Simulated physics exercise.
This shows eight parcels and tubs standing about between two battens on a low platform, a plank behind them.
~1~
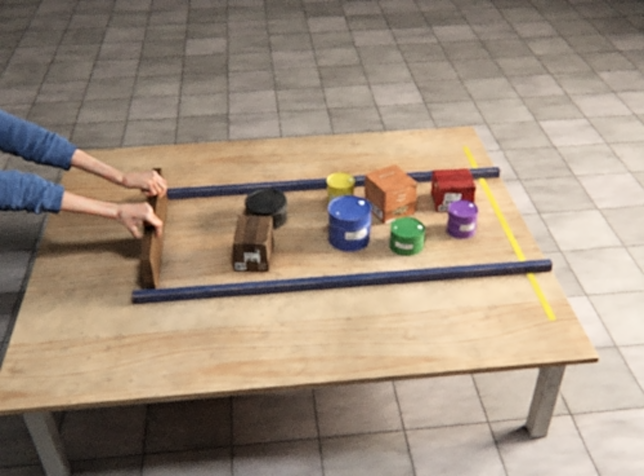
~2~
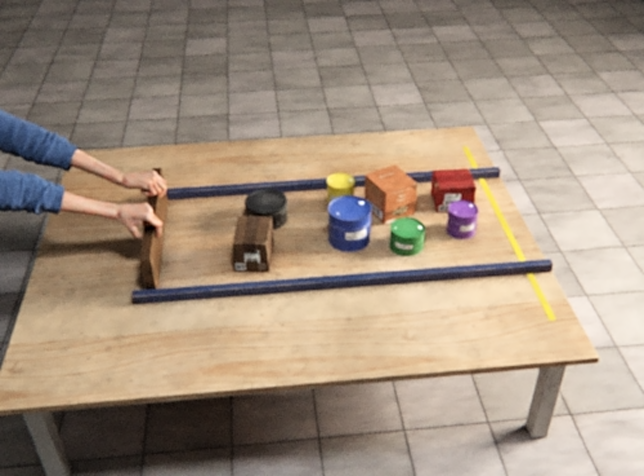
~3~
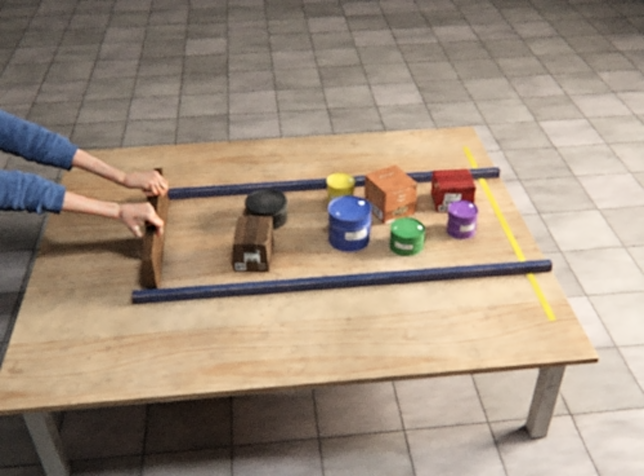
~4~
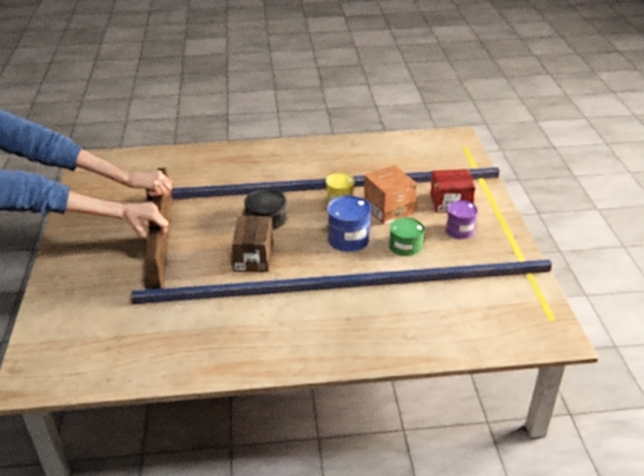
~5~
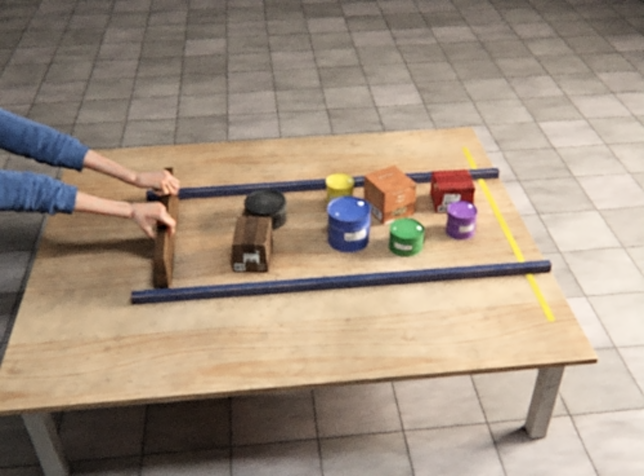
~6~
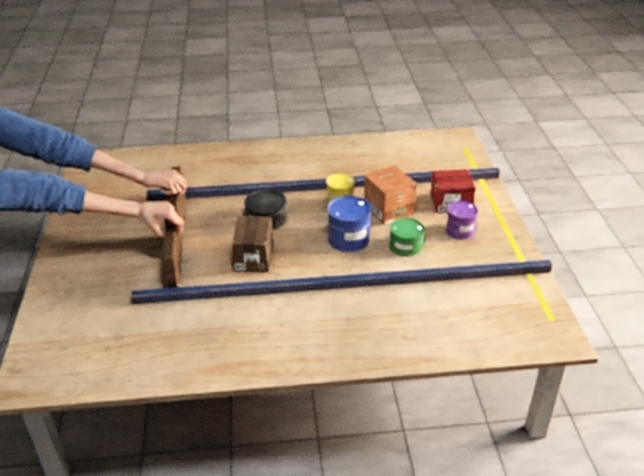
On a wooden table in a tiled room, assorted tubs and boxes stand between two dark blue bars, with a yellow line to the right. Two hands in blue sleeves hold a plank upright at the left, then slide it slightly rightward, while the tubs and boxes stay still.
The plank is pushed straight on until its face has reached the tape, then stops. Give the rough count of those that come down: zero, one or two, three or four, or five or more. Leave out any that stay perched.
The number that fall off is five or more.
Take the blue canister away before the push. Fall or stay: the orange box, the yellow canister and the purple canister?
The orange box is lost; the yellow canister remains up; the purple canister tumbles off.
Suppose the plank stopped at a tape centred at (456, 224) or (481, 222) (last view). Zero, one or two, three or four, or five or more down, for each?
Taking them in turn, just one or two; five or more.
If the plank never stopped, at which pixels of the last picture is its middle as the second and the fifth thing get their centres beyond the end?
About (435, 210), then (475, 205).
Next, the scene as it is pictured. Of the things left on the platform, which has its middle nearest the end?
The black pail.
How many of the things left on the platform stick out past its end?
Overhanging: 3.
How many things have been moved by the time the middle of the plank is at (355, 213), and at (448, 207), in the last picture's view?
The counts are 6 and 8.
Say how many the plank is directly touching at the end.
3 of them.
A little later, none off yet; red parcel at rest near (453, 191); purple canister at rest near (462, 220); green canister at rest near (407, 237).
Next, none off yet; red parcel shifted about its own width near (479, 187); purple canister shifted about its own width near (483, 218); green canister shifted about its own width near (452, 243).
When it is over, the number that fall off is five or more; down, blue canister, orange box, green canister, purple canister and red parcel.
